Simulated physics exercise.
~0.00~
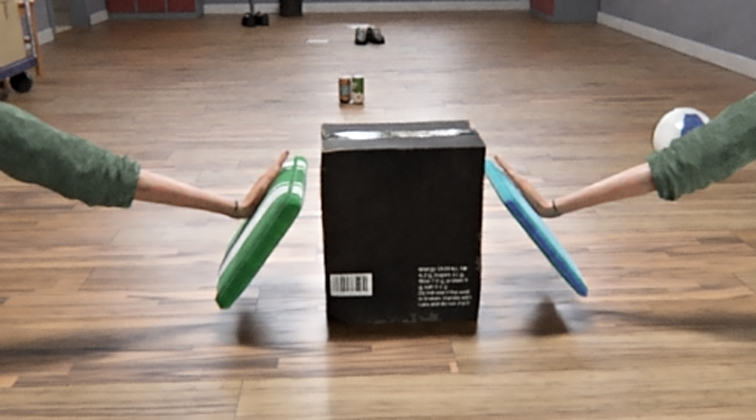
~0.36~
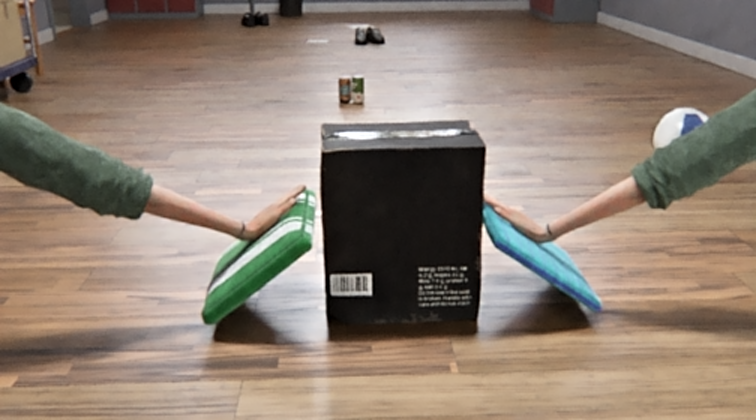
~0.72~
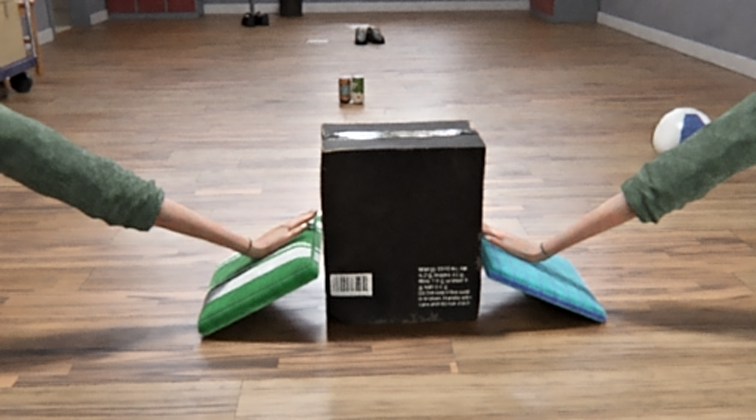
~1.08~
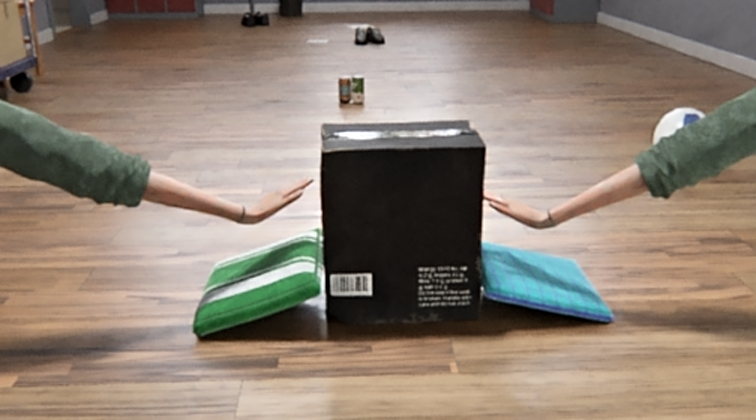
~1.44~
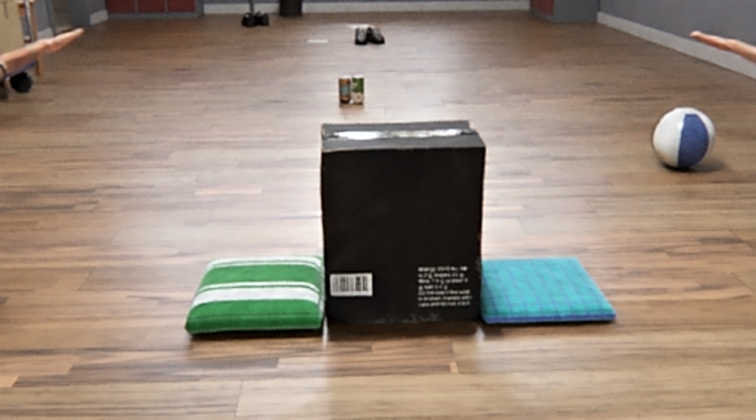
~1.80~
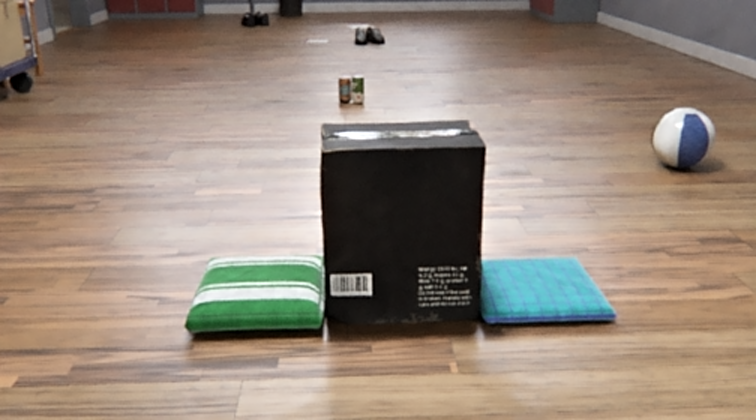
The clip shows two hands leaning a green striped cushion and a turquoise seat pad against the left and right sides of a black box, lowering them and letting go; both slip down and end lying flat on the wooden floor beside the unmoved box.
